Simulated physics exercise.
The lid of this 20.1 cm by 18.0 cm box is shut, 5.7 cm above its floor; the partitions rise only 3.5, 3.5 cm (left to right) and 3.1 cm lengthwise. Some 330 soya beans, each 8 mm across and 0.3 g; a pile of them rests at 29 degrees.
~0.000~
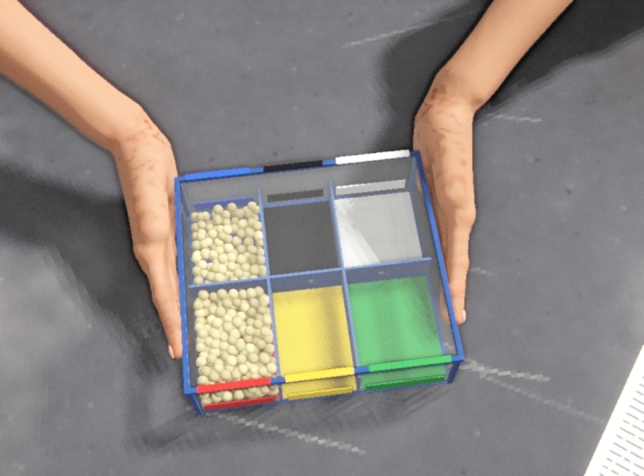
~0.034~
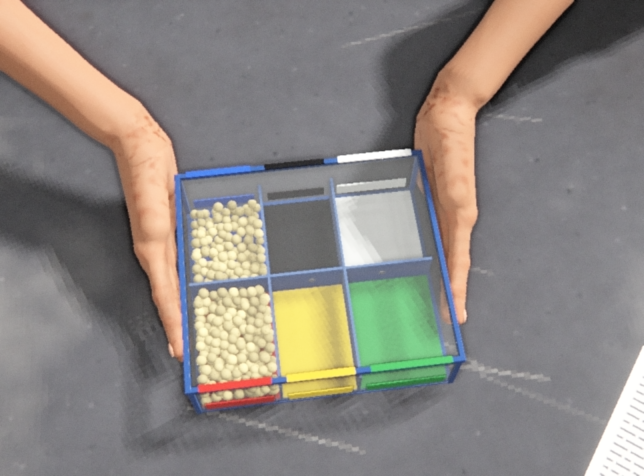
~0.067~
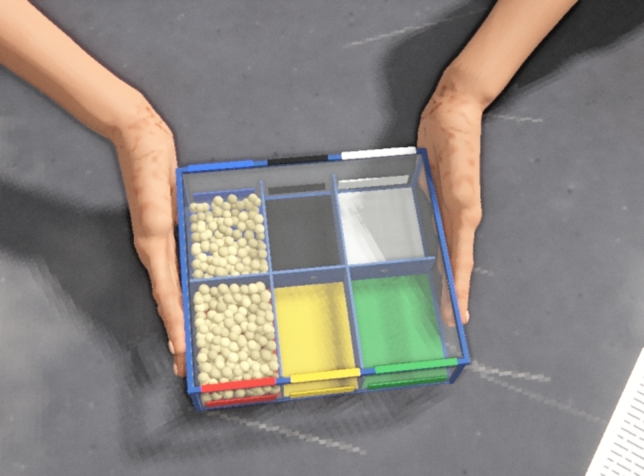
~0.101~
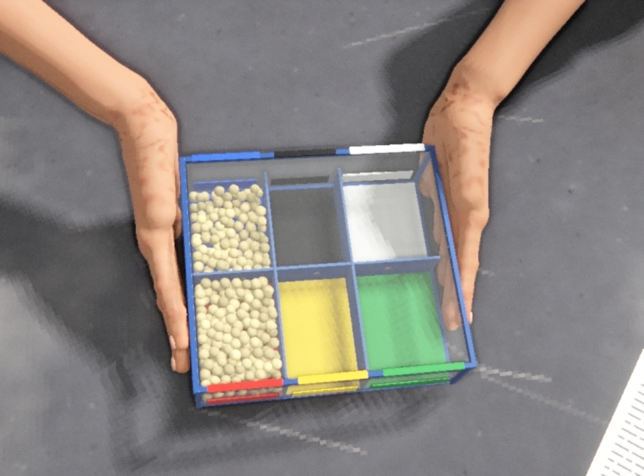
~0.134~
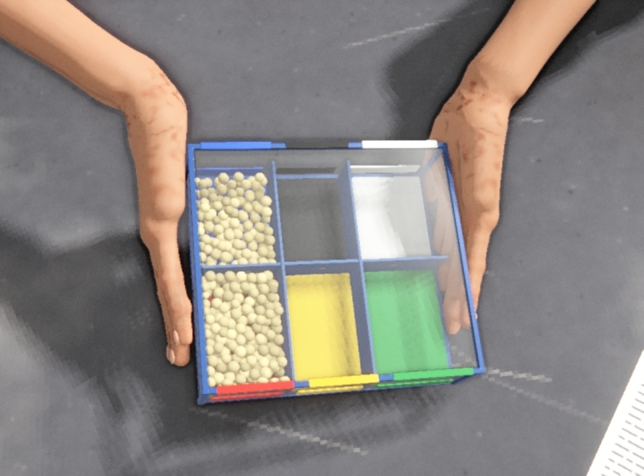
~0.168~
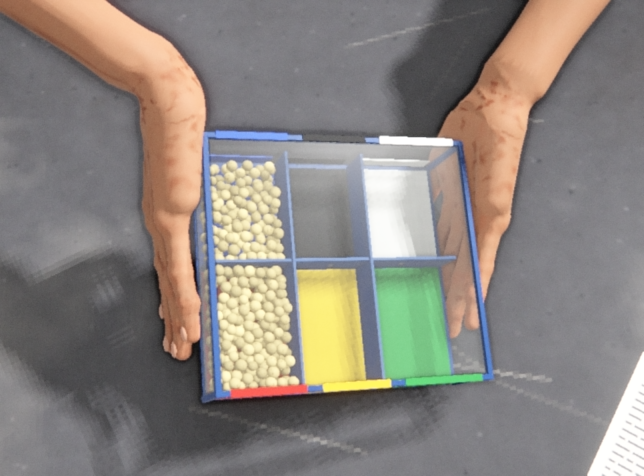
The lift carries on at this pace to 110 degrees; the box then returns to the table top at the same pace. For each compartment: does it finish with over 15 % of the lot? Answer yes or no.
Red: Yes, blue: No, green: Yes, yellow: Yes, white: No, black: No.
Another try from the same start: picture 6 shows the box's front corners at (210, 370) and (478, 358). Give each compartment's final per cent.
Red 0, blue 0, green 75, yellow 0, white 25, black 0.
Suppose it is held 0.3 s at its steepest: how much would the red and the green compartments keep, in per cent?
Red 15, green 60.
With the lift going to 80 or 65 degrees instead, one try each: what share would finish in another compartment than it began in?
About 50 and 35 per cent.
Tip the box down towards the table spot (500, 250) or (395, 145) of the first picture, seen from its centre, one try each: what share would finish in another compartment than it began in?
Some 95 and 75 per cent.
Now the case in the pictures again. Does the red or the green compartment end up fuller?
It is the green one.
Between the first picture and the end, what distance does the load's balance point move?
Roughly 9.5 cm.
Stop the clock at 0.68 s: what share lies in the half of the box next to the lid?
About 80 per cent.
After 0.68 s, tilt 109 degrees; red 50 %, blue 15 %, green 10 %, yellow 15 %, black 5 %.
After 1.02 s, tilt 46 degrees; red 30 %, green 50 %, yellow 20 %.
Then, at 1.45 s, tilt 0 degrees; red 30 %, green 50 %, yellow 20 %.
In the end, at 1.9 s, red 30 %, blue 0 %, green 50 %, yellow 20 %, white 0 %, black 0 %.
